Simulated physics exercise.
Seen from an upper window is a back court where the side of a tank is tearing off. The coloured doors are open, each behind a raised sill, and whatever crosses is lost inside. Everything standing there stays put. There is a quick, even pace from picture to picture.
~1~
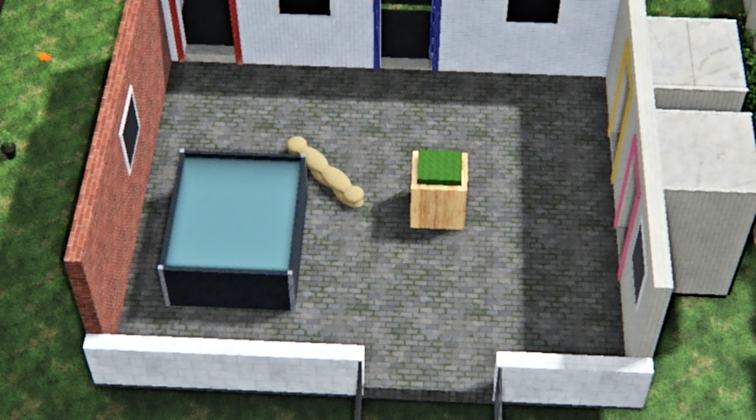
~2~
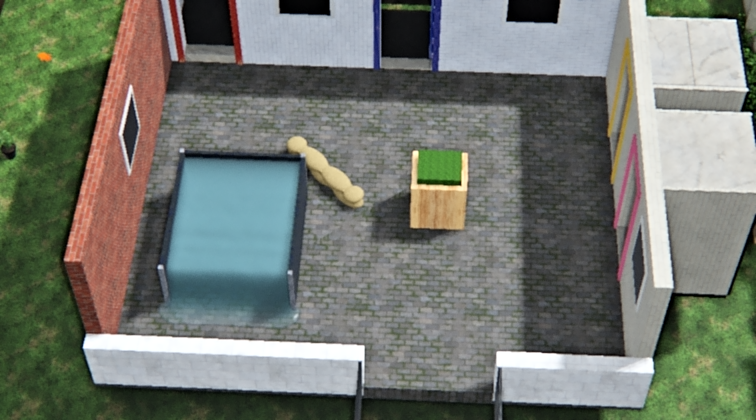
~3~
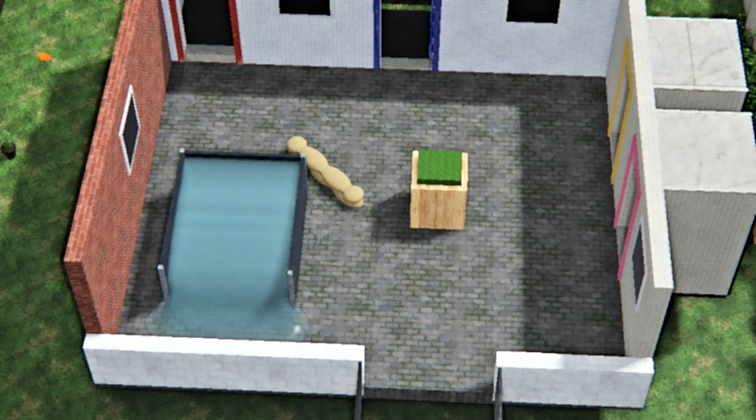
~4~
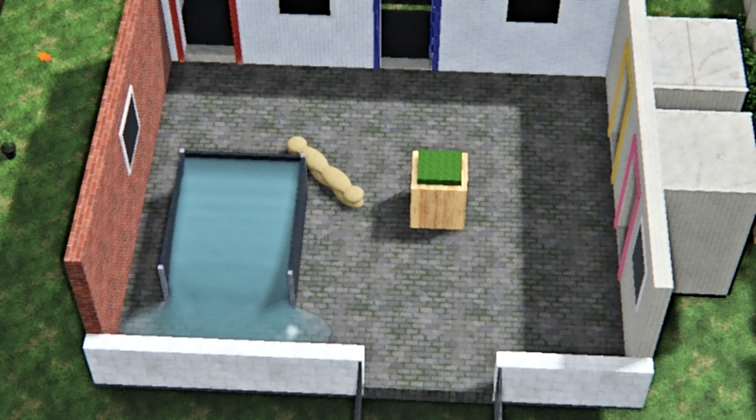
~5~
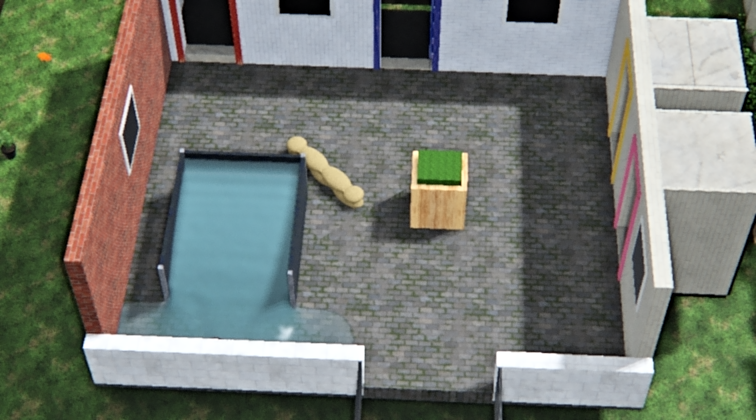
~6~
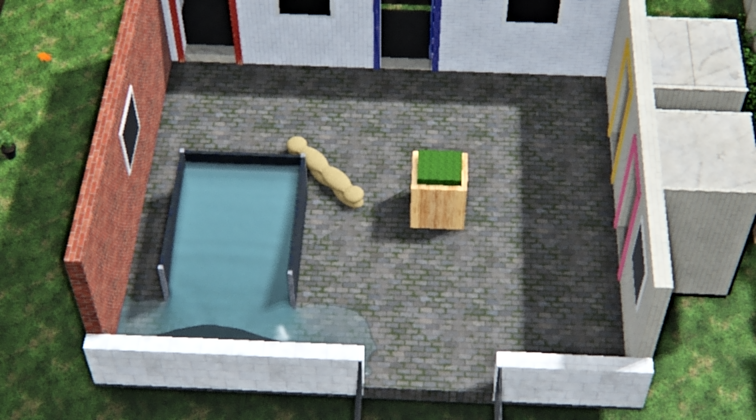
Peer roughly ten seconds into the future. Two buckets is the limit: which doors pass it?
In order: Red door: Limit exceeded; yellow door: Limit not exceeded; blue door: Limit exceeded; pink door: Limit exceeded.
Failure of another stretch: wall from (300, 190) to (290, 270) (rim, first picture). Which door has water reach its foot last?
It's the door marked red that comes last.
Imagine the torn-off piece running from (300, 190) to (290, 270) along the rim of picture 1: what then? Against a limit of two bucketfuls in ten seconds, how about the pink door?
At the pink door, the flow beats the threshold.
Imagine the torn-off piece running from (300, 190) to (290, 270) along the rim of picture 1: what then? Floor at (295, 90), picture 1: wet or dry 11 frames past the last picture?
At that place: Not flooded.
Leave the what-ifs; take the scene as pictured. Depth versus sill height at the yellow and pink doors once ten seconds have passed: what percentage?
Some 80 percent and then some 120 percent.
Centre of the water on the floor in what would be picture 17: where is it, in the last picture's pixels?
I'd put my finger on (250, 294).
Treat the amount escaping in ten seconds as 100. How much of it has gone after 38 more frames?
Roughly 75 percent of it.
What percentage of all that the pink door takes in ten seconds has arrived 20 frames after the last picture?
Near 35 %, I'd say.
A moment on, water covers 15 % of the floor; the red door not reached, the yellow door not reached, the blue door not reached, the pink door not reached.
Next, water covers 35 % of the floor; the red door not reached, the yellow door not reached, the blue door not reached, the pink door not reached.
Then, water covers 55 % of the floor; the red door over two buckets in, the yellow door wet at the sill, nothing in, the blue door not reached, the pink door over two buckets in.
Later, water covers 85 % of the floor; the red door far over two buckets in, the yellow door wet at the sill, nothing in, the blue door wet at the sill, nothing in, the pink door over two buckets in.
In the end, water covers 95 % of the floor; the red door far over two buckets in, the yellow door wet at the sill, nothing in, the blue door over two buckets in, the pink door far over two buckets in.
